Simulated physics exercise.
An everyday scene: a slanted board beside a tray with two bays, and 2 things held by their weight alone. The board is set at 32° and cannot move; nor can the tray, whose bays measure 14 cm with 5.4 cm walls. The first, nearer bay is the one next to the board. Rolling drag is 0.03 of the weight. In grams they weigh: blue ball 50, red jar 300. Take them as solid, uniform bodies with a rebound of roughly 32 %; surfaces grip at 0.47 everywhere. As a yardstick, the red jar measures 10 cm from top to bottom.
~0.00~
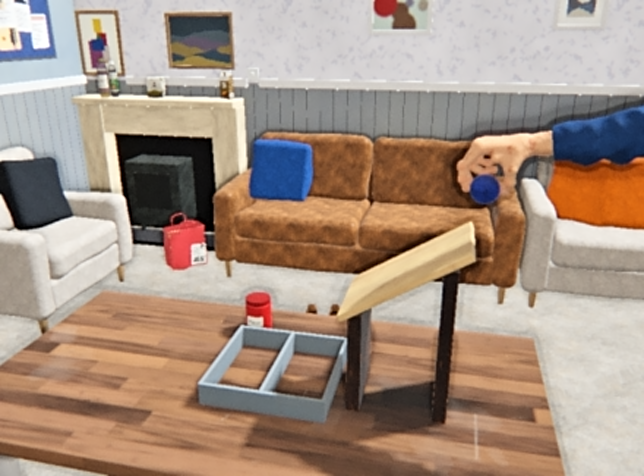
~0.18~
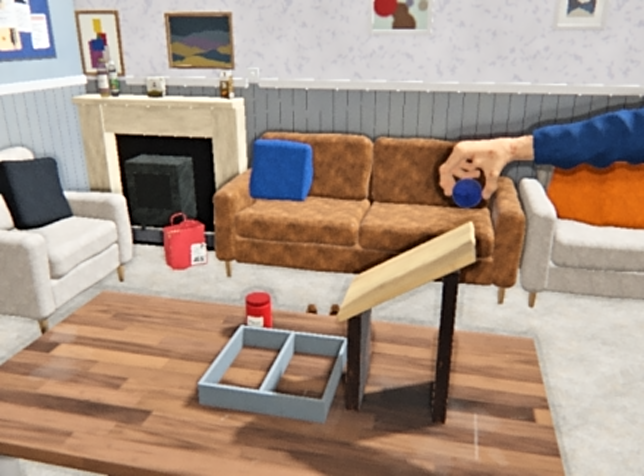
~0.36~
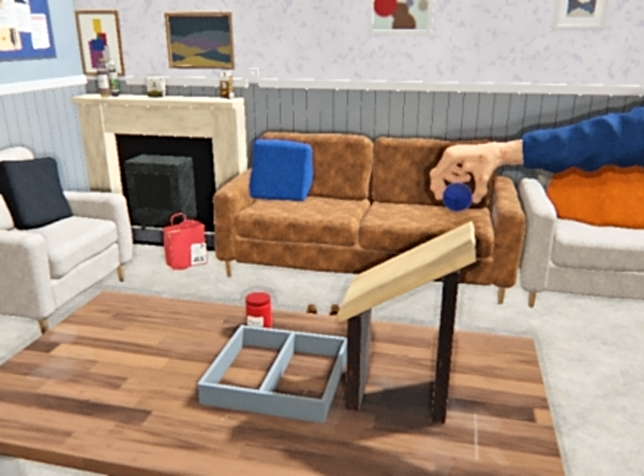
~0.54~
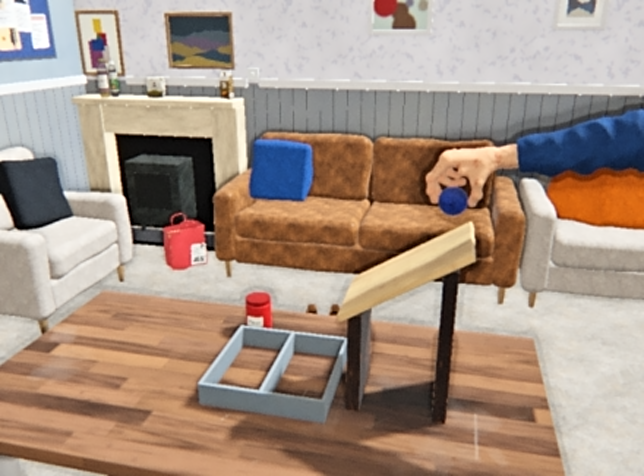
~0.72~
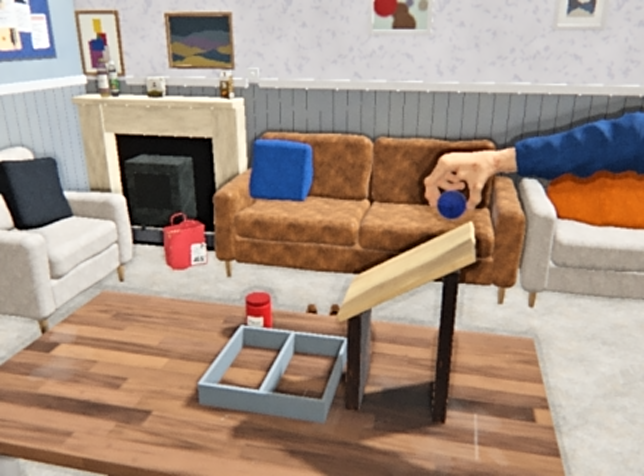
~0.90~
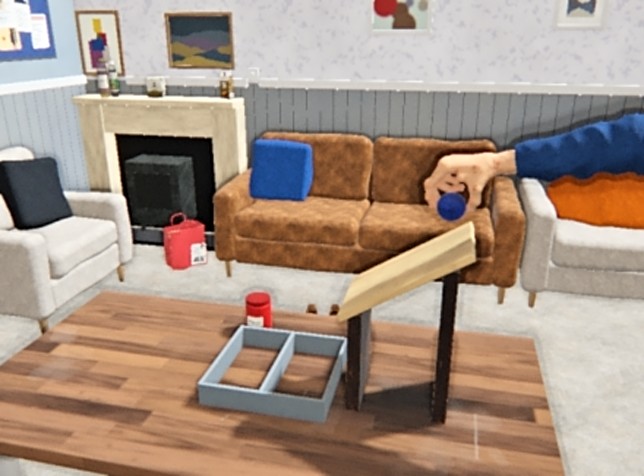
A hand in a blue sleeve holds a small blue ball above a slanted wooden board on a table, seen from slightly above in a living room. Left of the board are a grey two-bay tray and a red jar, with a brown sofa and a fireplace behind. The hand moves the ball a short way left and slightly down, then holds still over the board, while the camera stays fixed.
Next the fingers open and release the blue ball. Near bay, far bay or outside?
Resting place: Second bay.
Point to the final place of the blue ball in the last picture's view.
Near (257, 365).
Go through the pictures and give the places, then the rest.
In the first picture, 7 cm still to go; blue ball (485, 189); red jar (259, 313).
In the second picture, 4 cm still to go; blue ball (467, 193); red jar (259, 313).
In the third picture, 2 cm still to go; blue ball (457, 197); red jar (259, 313).
In the fourth picture, 1 cm still to go; blue ball (453, 201); red jar (259, 313).
Held still over the board; blue ball (451, 205); red jar (259, 313), in the fifth picture.
Held still over the board; blue ball (451, 207); red jar (259, 313), in the sixth picture.
After 1.20 s, blue ball near (424, 244).
After 1.40 s, blue ball near (336, 286).
After 1.50 s, blue ball near (285, 332).
After 1.70 s, it is in the farther bay; blue ball near (256, 365).
In the end (2.5 s), it is in the farther bay; red jar under 4 cm from the start. At the end, from the last picture's camera, blue ball near (257, 365).
